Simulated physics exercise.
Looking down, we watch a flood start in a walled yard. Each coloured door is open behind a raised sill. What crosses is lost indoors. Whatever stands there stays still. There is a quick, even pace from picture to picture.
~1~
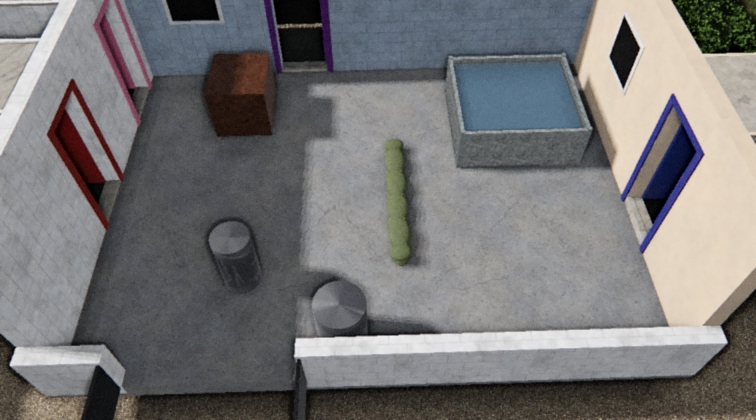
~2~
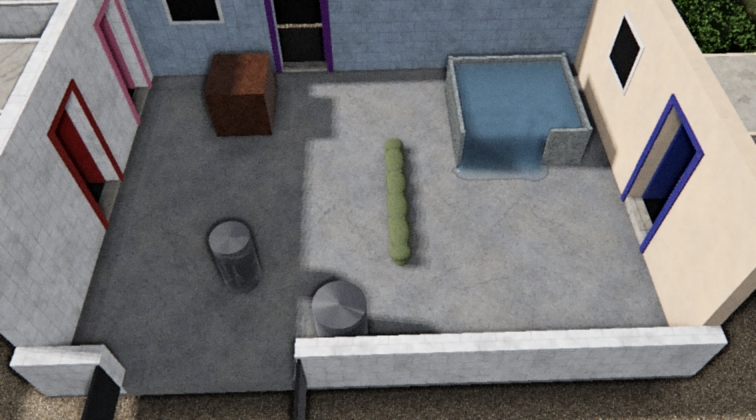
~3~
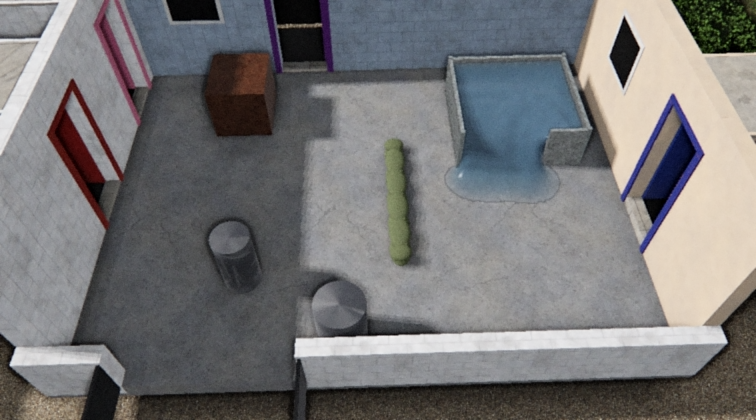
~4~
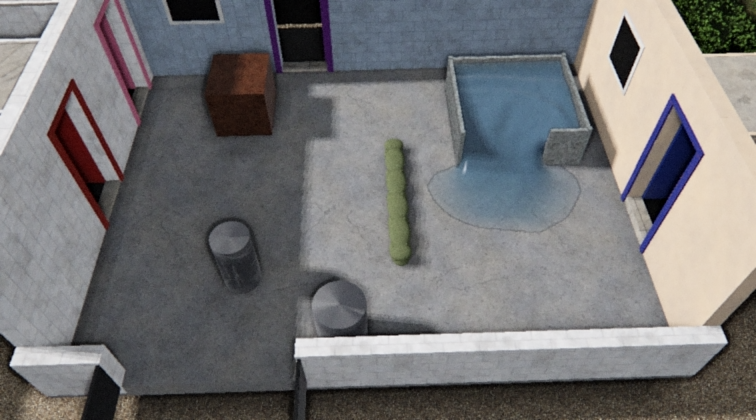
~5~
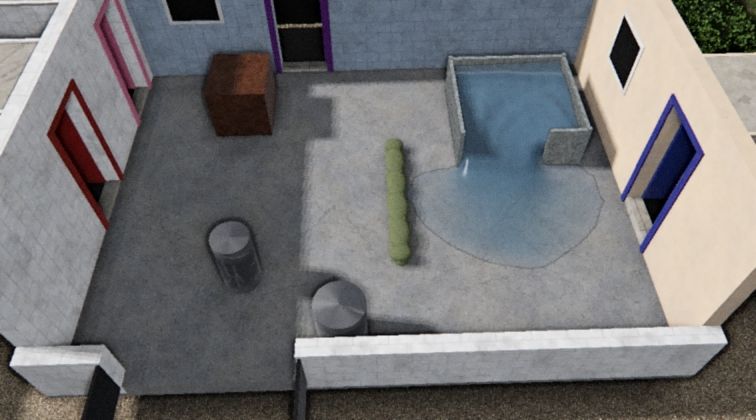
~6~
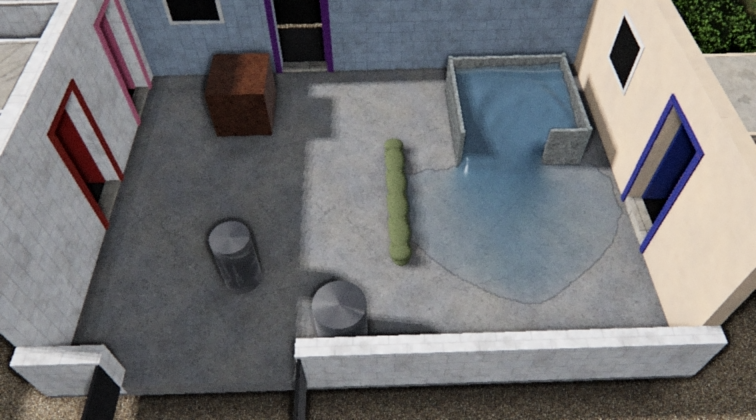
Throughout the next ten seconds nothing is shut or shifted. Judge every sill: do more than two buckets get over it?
I expect the blue door to see two buckets at most. I expect the red door to see two buckets at most. I expect the pink door to see two buckets at most. I expect the purple door to see two buckets at most.
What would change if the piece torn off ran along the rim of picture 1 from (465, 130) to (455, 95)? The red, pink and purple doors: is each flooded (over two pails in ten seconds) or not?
Red door: Above the limit; pink door: Above the limit; purple door: Above the limit.
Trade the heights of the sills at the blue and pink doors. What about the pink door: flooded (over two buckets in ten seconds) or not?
Pink door: Falls short.
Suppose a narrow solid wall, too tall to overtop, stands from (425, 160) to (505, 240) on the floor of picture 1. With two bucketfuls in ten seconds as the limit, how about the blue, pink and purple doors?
Note - blue door: Above the line; pink door: Below the line; purple door: Below the line.
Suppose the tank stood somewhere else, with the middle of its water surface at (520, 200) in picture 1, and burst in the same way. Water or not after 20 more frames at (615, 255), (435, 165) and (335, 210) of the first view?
In turn: Under water, clear, awash.
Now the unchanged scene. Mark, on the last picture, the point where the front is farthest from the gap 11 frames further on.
I'd put it around (250, 365).
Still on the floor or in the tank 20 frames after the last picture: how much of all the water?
100 % or so.
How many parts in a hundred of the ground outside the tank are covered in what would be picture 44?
Some 70 per cent.
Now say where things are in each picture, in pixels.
In the first picture, the water tank at (515, 95) is whole and still.
In the second picture, the front is at (544, 172), out from the gap at (502, 155).
In the third picture, the front is at (549, 194), out from the gap at (502, 155).
In the fourth picture, the front is at (543, 226), out from the gap at (502, 156).
In the fifth picture, the front is at (544, 261), out from the gap at (502, 157).
In the sixth picture, water pours out at (502, 156) and has run to (540, 296).
A moment on, water covers 25 % of the floor; the blue door wet at the sill, nothing in, the red door not reached, the pink door not reached, the purple door not reached.
Next, water covers 25 % of the floor; the blue door wet at the sill, nothing in, the red door not reached, the pink door not reached, the purple door not reached.
Then, water covers 40 % of the floor; the blue door wet at the sill, nothing in, the red door not reached, the pink door not reached, the purple door not reached.
Later, water covers 70 % of the floor; the blue door wet at the sill, nothing in, the red door not reached, the pink door not reached, the purple door wet at the sill, nothing in.
In the end, water covers 90 % of the floor; the blue door wet at the sill, nothing in, the red door under two buckets in, the pink door wet at the sill, nothing in, the purple door under two buckets in.
